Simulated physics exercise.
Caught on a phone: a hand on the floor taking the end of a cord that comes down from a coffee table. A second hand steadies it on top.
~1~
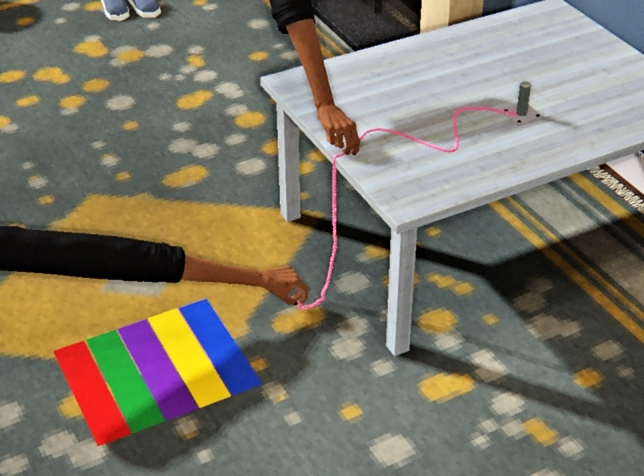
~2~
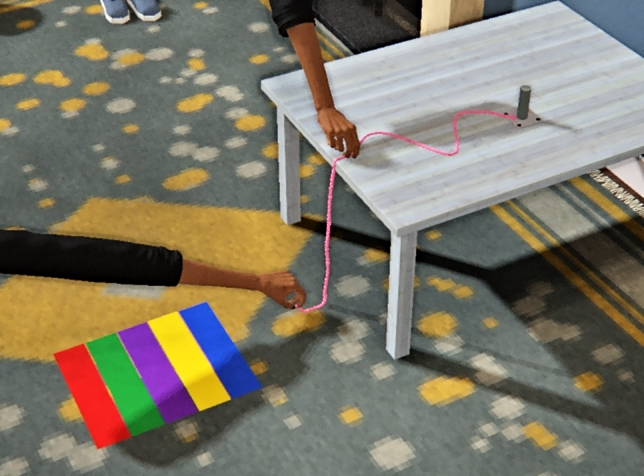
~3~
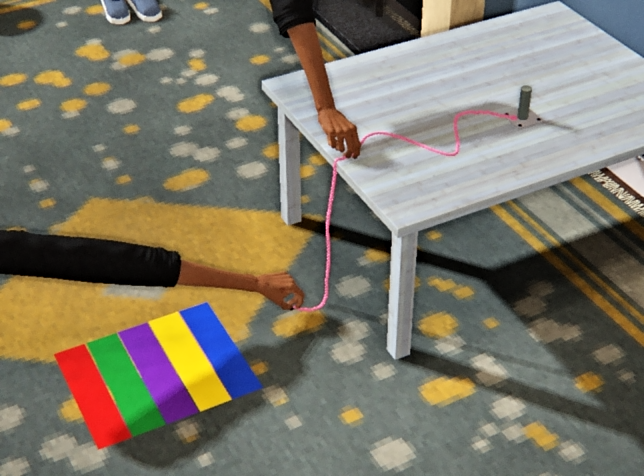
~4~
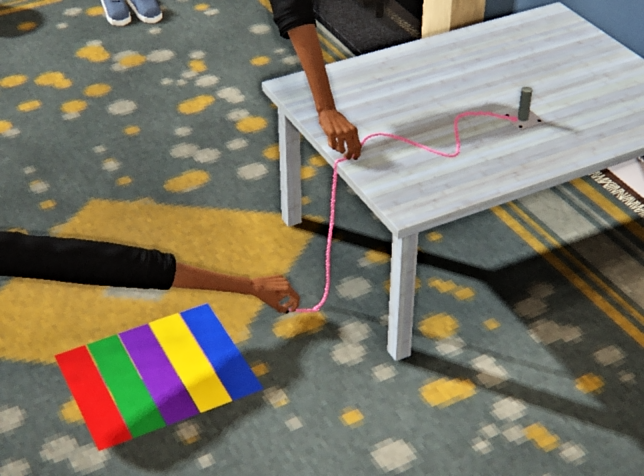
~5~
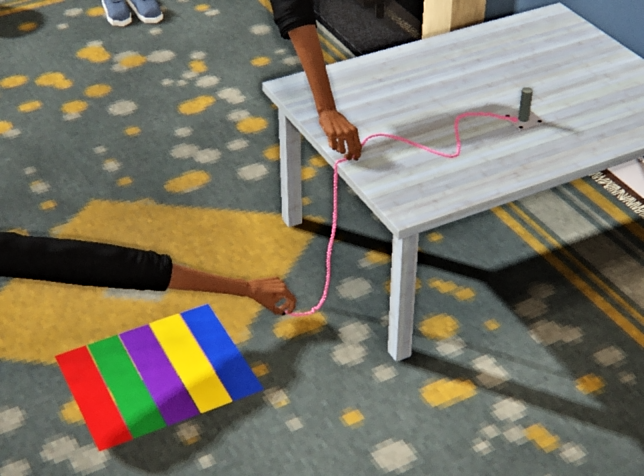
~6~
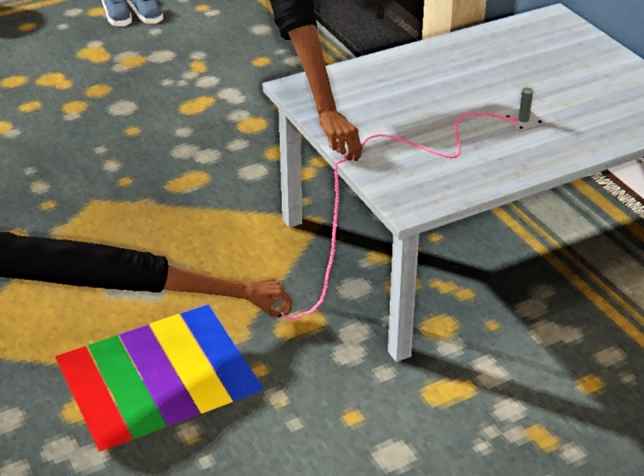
On a patterned carpet beside a coffee table, a hand drawing the end of a pink cord slightly left above coloured stripes.
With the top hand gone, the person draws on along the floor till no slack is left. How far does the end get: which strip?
The end stops over the red strip.
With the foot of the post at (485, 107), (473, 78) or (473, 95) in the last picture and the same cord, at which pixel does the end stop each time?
Try by try, around (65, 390), (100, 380) and (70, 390).
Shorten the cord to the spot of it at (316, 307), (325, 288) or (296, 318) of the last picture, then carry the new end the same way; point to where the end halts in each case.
Near (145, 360), (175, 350) and (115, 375).
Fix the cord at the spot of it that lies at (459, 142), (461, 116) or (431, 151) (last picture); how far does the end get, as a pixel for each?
In that order: (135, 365), (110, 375) and (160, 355).
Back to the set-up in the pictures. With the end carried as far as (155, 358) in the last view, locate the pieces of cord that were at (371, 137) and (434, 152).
About (334, 196), and the other about (380, 160).
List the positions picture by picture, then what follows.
The first frame shows end (299, 301); blue (237, 373); yellow (206, 385); purple (173, 397); green (140, 409); red (106, 422).
The second frame shows end (296, 306); cord through (480, 111) (457, 145) (399, 137) (345, 157) (329, 224) (326, 284).
The third frame shows end (295, 307).
The fourth frame shows end (290, 310); cord through (481, 113) (459, 146) (400, 138) (346, 159) (331, 225) (328, 285).
The fifth frame shows end (286, 312).
The sixth frame shows end (283, 313); cord through (481, 114) (459, 147) (400, 139) (347, 160) (335, 225) (326, 287).
Early on, end near (155, 358); over purple.
Midway, end near (115, 373); over green.
At the end of the slack, end near (91, 381); over red. It gets as far as the red strip.
